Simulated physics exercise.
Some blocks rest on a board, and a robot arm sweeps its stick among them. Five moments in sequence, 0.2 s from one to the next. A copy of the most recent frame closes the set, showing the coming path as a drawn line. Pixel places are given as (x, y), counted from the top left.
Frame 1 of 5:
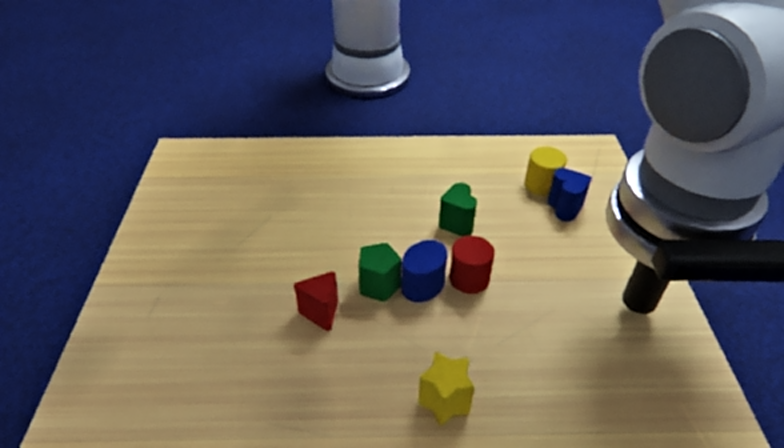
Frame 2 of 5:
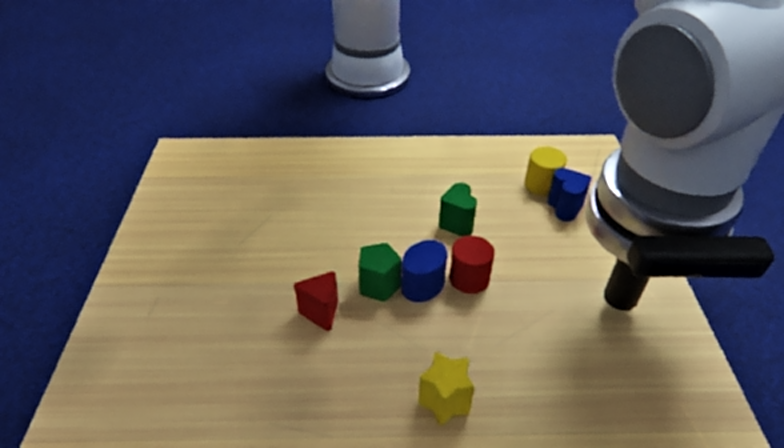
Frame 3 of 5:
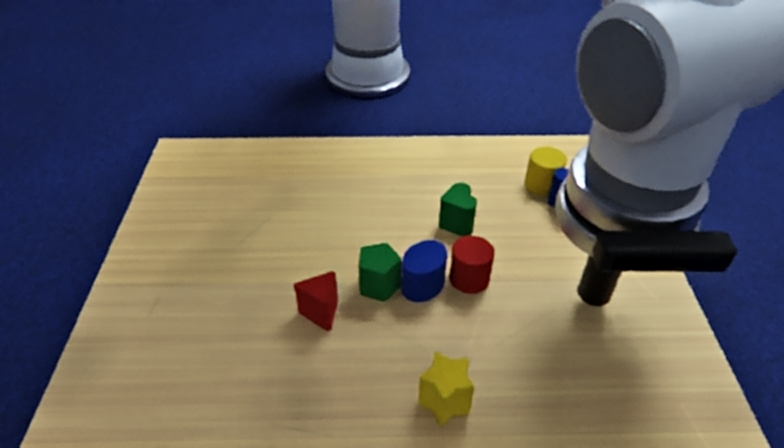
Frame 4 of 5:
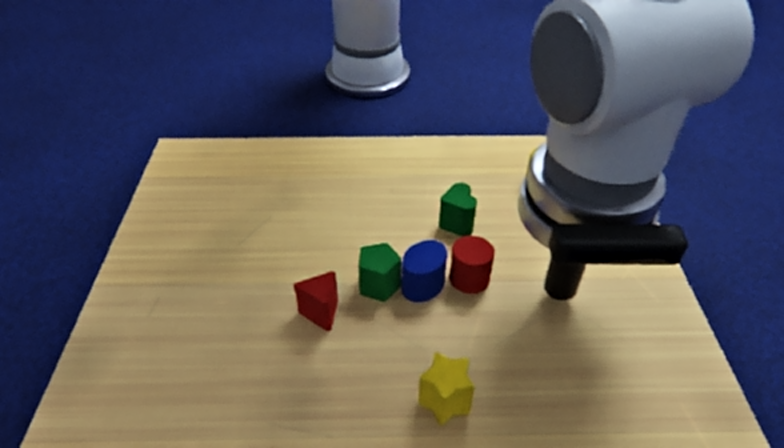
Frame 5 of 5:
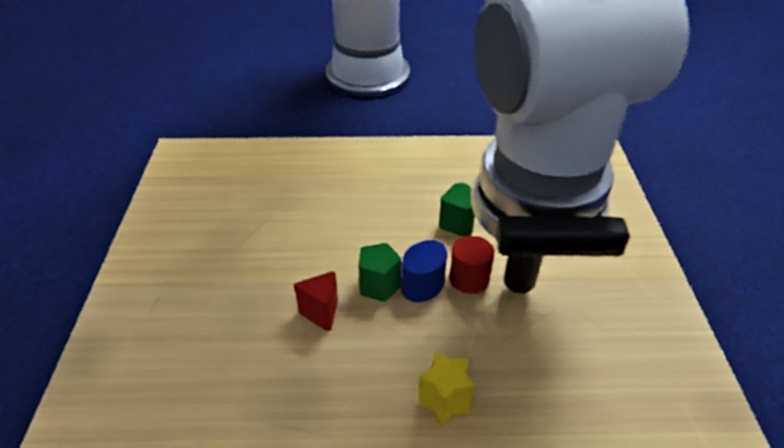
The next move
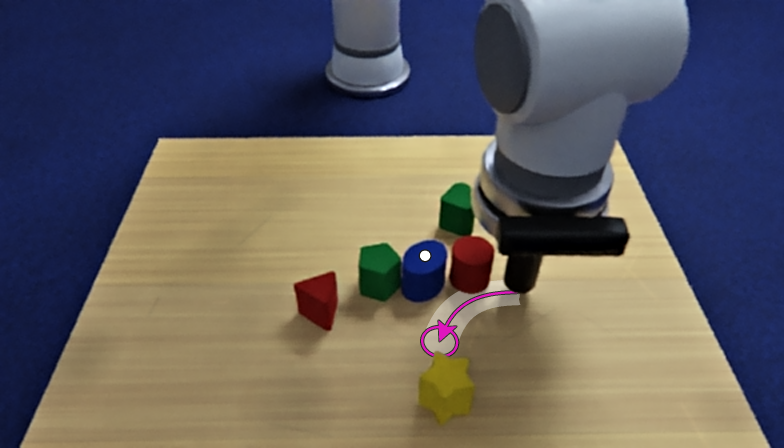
Robot arm sweeping its black stick leftward across a wooden board toward a red disc, while the colored blocks stay still.
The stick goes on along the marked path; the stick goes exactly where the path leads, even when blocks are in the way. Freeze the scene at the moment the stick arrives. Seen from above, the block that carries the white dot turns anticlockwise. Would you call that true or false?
True
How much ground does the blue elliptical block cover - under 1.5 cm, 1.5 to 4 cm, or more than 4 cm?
By the end of the path, it will have gone short of 1.5 cm.
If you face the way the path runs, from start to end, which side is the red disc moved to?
Well, taking the path from its start to its end as straight ahead, the red disc moves to the right.
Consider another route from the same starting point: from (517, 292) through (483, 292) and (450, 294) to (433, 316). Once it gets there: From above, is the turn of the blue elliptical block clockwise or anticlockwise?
Watching from overhead, you'd notice the blue elliptical block rotating counter-clockwise.
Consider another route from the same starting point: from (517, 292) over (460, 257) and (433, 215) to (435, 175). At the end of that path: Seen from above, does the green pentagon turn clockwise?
Yes, that is how it ends up.
Drawn move, from (517, 292) via (482, 297) and (454, 314), ending at (440, 341); the dot is on the blue elliptical block.
What follows on the original path. One third of the way, stick at (483, 286); blue elliptical block at (419, 253), turned 25° anticlockwise; red disc at (460, 246).
Two thirds of the way, stick at (456, 304); green pentagon at (375, 258); blue elliptical block at (417, 252), turned 35° anticlockwise; red disc at (458, 246).
At the end, stick at (441, 331); green pentagon at (375, 258); blue elliptical block at (417, 252), turned 35° anticlockwise; yellow star-shaped block still; red disc at (458, 246).
